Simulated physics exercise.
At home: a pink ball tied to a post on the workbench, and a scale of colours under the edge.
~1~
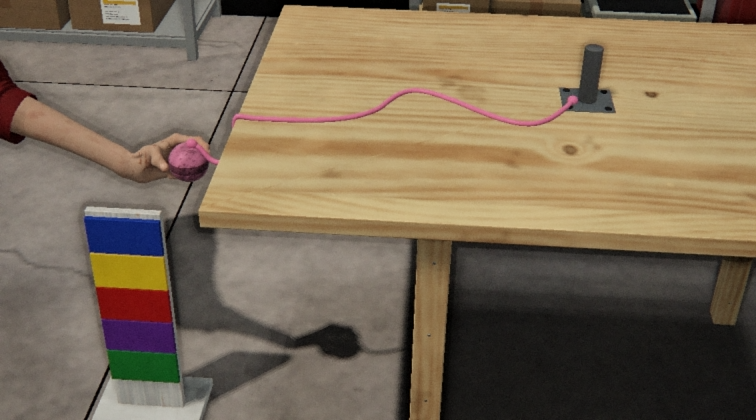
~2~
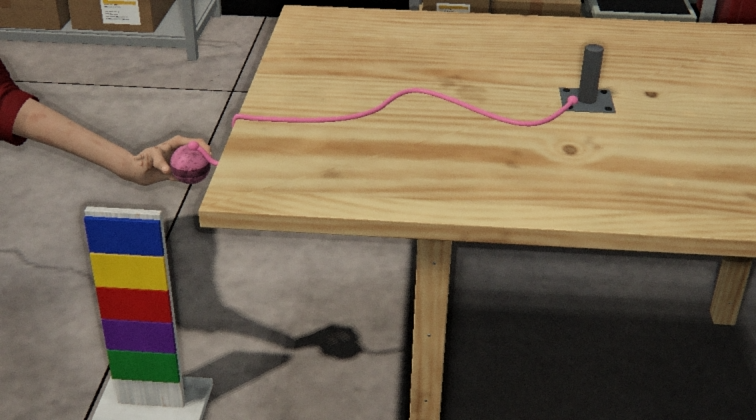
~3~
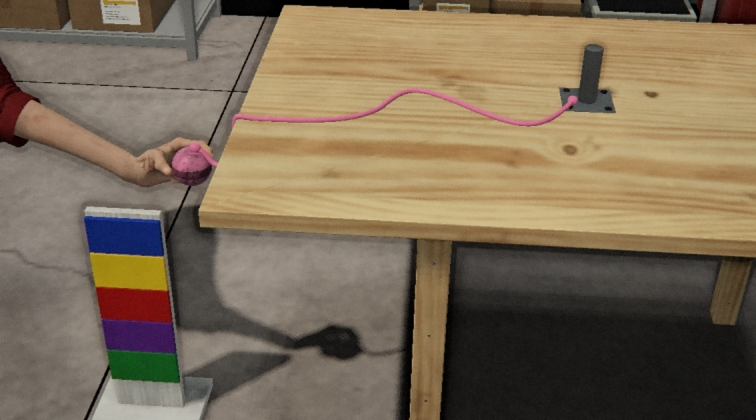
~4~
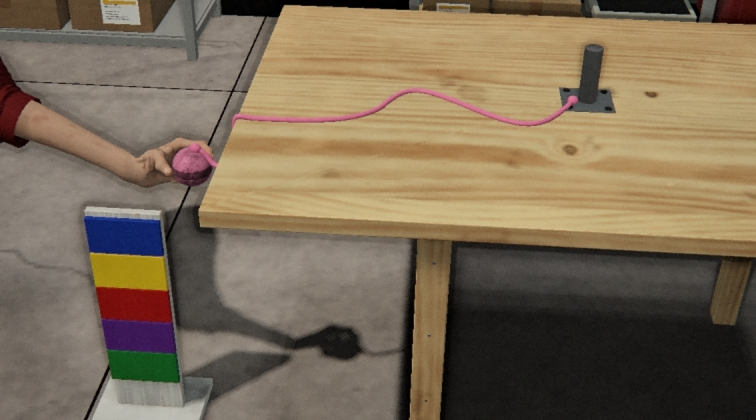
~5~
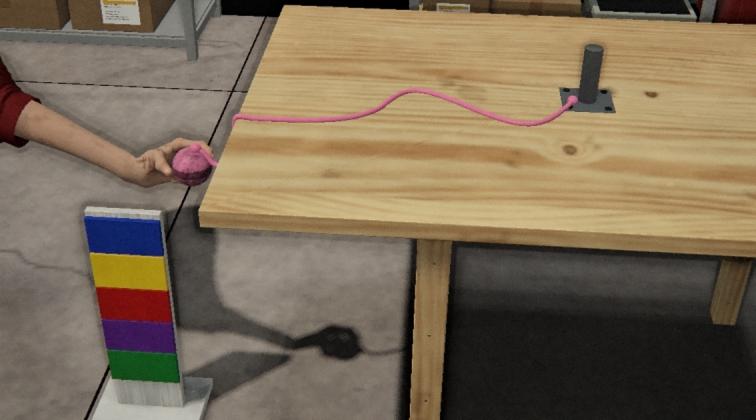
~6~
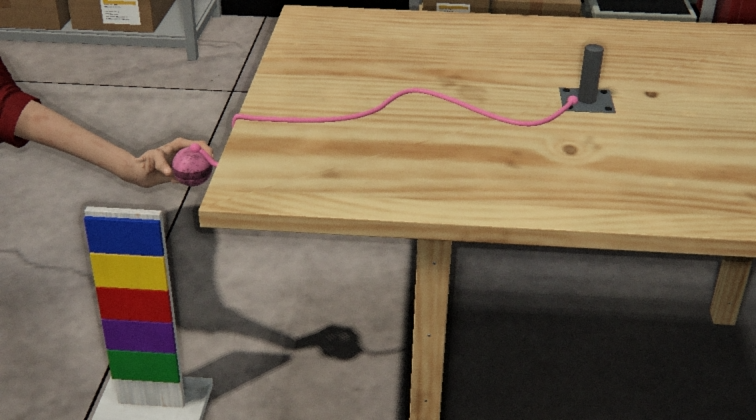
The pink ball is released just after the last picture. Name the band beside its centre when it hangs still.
The lead holds its middle at yellow.
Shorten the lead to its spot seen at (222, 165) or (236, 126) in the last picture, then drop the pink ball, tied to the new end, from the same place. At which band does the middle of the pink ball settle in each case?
One after the other, blue; none, it hangs higher.
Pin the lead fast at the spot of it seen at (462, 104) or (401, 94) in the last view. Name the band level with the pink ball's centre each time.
Try by try: Blue; blue.
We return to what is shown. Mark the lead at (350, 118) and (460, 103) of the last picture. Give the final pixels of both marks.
At (275, 100), then (419, 99).
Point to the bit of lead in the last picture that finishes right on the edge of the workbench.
It lies at about (313, 121).
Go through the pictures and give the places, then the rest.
The first picture shows pink ball (189, 162); blue (124, 238); yellow (129, 273); red (134, 306); purple (139, 338); green (143, 367).
The second picture shows pink ball (191, 164); lead through (553, 118) (476, 110) (399, 95) (328, 120) (240, 120).
The third picture shows pink ball (192, 166).
The fourth picture shows pink ball (192, 166); lead through (553, 118) (476, 110) (399, 95) (328, 120) (240, 120).
The fifth picture shows pink ball (192, 166).
The sixth picture shows pink ball (192, 166); lead through (553, 118) (476, 110) (399, 95) (328, 120) (240, 120).
Early on, ball near (257, 260); level with yellow.
Midway, ball near (251, 258); level with yellow.
Finally, ball near (248, 265); level with yellow. At yellow.
